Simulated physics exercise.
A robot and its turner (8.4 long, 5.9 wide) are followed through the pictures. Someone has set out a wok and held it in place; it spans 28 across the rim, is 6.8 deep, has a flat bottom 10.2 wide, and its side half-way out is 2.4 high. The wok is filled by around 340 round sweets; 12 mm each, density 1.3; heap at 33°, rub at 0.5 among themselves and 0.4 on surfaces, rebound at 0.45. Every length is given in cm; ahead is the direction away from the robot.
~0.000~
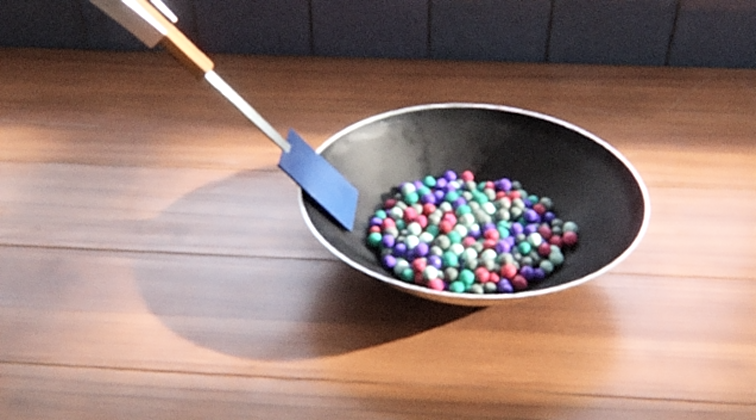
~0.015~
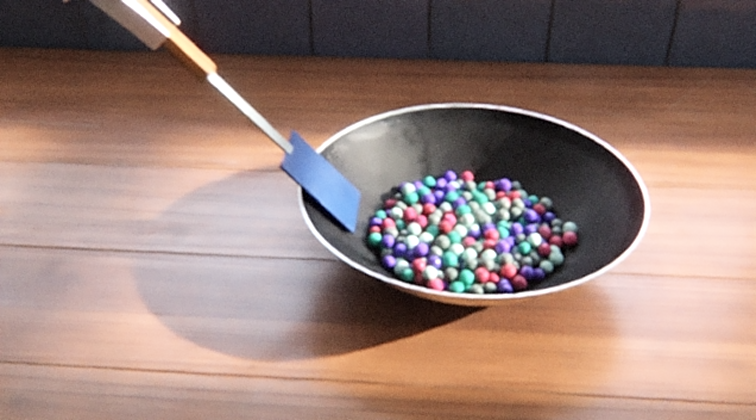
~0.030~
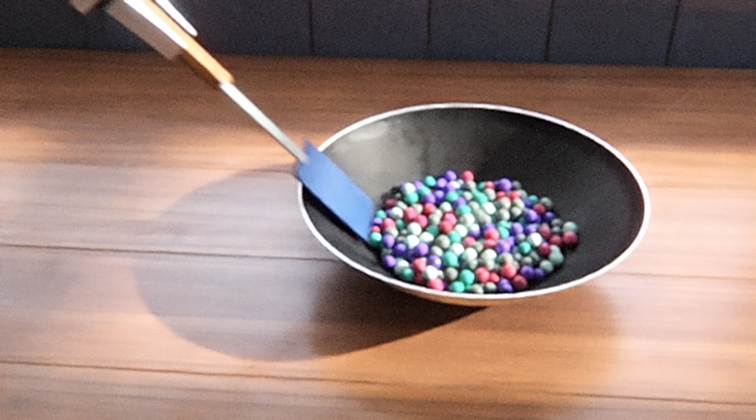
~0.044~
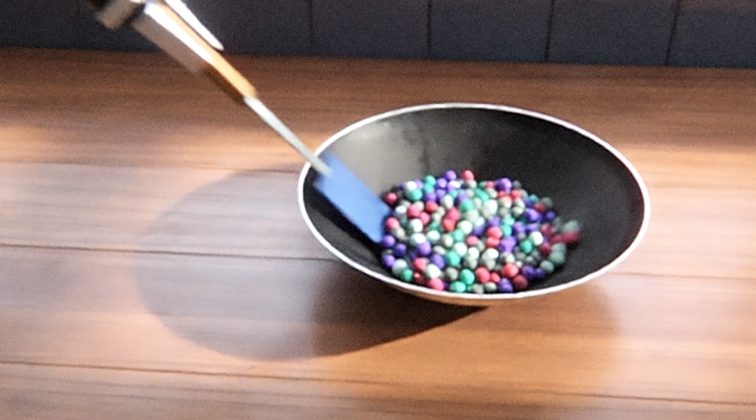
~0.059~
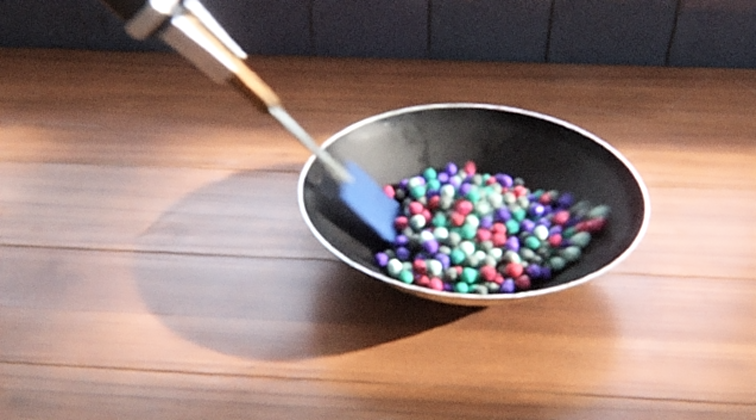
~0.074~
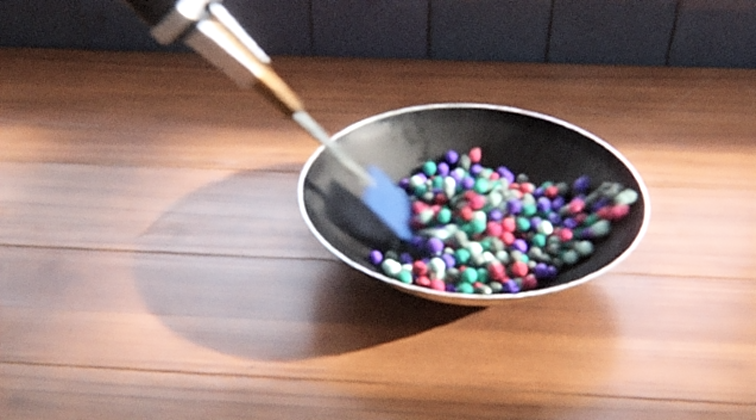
A blue turner slides rightward into a dark wok, pushing colourful round sweets toward the right.
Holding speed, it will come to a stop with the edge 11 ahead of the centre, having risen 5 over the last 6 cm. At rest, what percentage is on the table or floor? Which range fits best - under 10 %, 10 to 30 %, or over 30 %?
The range that fits: Over 30 %.
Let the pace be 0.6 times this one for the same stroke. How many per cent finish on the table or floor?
About 25 per cent.
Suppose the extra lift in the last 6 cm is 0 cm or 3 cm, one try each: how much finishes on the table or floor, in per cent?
I'd say close to 45 percent for the first and close to 40 percent for the second.
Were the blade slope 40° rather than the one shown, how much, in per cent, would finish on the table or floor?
45 %.
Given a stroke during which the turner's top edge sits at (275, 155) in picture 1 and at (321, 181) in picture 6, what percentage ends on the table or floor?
Around 25 per cent finishes on the table or floor.
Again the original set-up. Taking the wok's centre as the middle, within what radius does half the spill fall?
Some 58 centimetres.
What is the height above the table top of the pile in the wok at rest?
Near 4.0 centimetres high.
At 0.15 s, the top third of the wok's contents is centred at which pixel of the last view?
Centre: Roughly (567, 204) in the last picture.
By 0.11 s, sloping 48°, highest piece 10 above the table; 339 in the wok, 5 on the blade or in flight.
By 0.15 s, sloping 48°, highest piece 12 above the table; 333 in the wok, 11 on the blade or in flight.
By 0.36 s, sloping 48°, highest piece 32 above the table; 200 in the wok, 47 on the table or floor, 97 on the blade or in flight.
By 1.41 s, sloping 48°, highest piece 4 above the table; 200 in the wok, 144 on the table or floor.
Final count, 200 in the wok, 144 on the table or floor. That is 42 % on the table or floor.
